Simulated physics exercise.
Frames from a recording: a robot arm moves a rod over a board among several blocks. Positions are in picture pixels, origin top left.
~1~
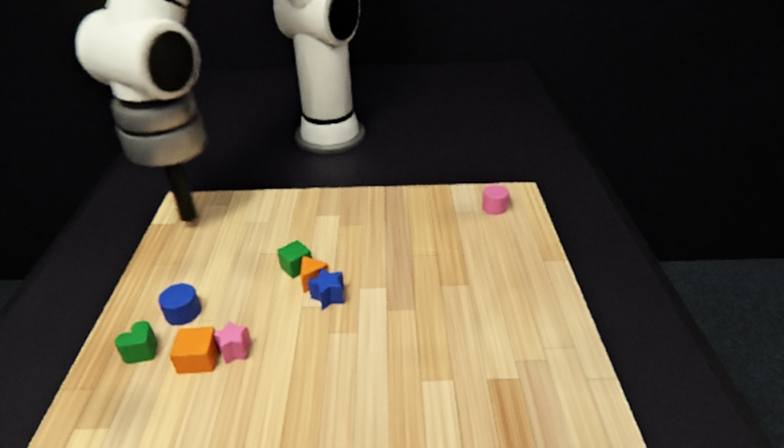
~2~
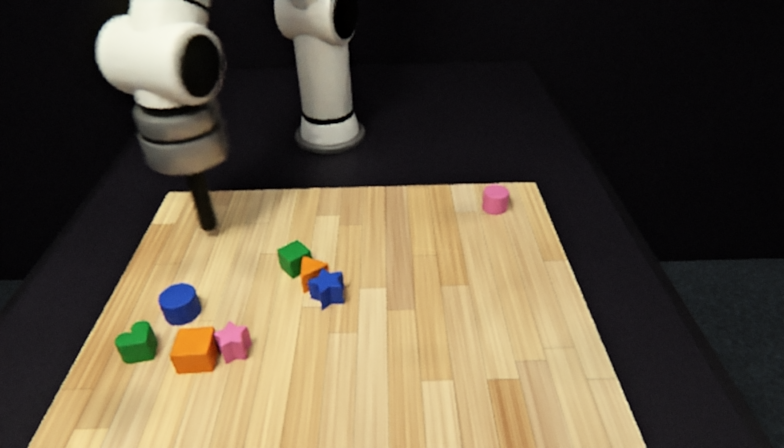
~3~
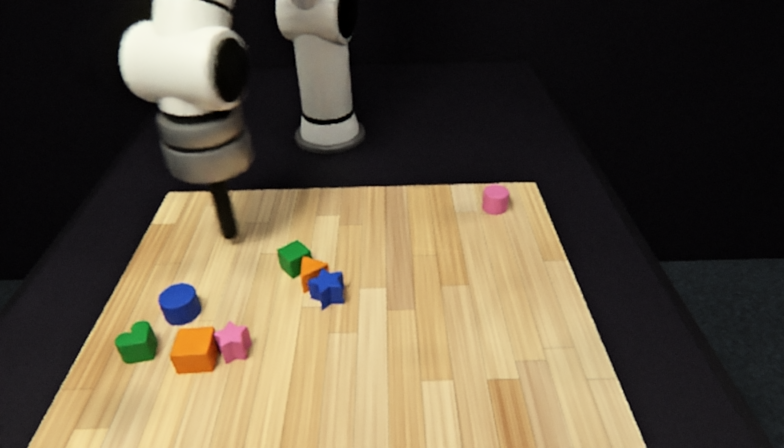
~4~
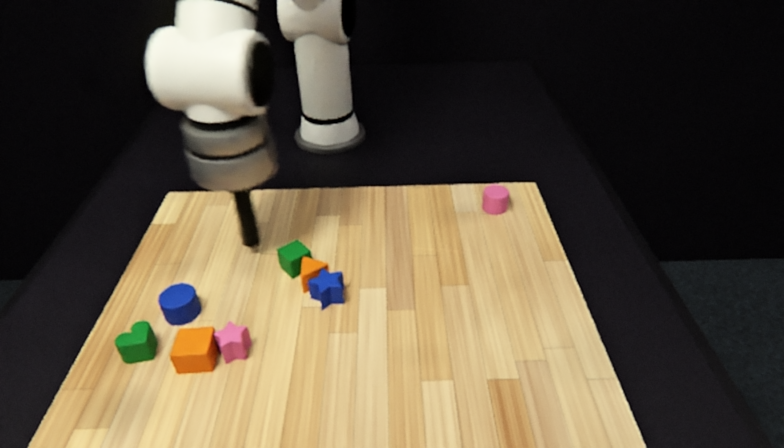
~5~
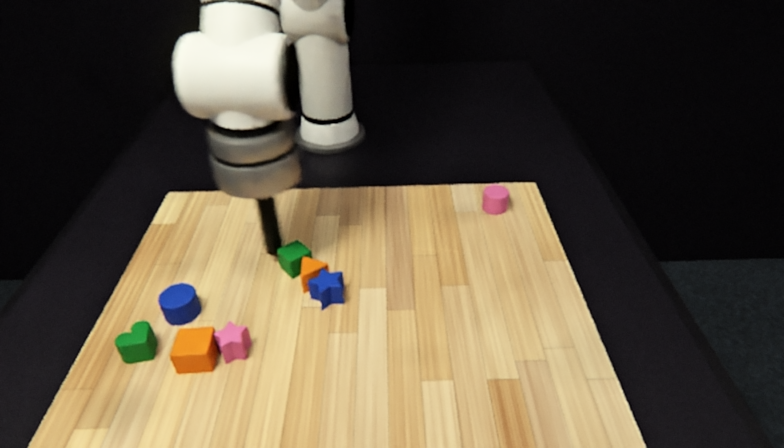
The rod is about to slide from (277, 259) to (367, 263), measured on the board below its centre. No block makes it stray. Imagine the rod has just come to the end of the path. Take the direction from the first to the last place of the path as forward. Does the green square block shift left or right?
Right side.
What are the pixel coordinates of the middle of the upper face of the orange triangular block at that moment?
In the picture, it is at (357, 275).
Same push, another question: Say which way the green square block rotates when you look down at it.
The sense of turning is clockwise.
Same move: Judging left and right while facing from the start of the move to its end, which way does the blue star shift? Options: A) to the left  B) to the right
The correct letter is B.
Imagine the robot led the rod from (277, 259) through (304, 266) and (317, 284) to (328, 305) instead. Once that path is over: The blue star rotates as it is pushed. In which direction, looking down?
Its rotation is clockwise.
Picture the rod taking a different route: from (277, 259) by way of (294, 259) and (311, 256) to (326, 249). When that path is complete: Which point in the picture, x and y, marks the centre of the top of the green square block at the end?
Pixel (315, 251).
What follows on the original path. One third of the way, rod at (305, 252); green square block at (319, 253); orange triangular block at (331, 270), turned 15° clockwise; blue star at (334, 286), turned 35° clockwise.
Two thirds of the way, rod at (336, 254); green square block at (349, 255); orange triangular block at (349, 273), turned 60° clockwise; blue star at (337, 291), turned 65° clockwise.
At the end, rod at (367, 254); green square block at (371, 259), turned 40° clockwise; orange triangular block at (357, 275), turned 90° clockwise; blue star at (337, 292), turned 75° clockwise.
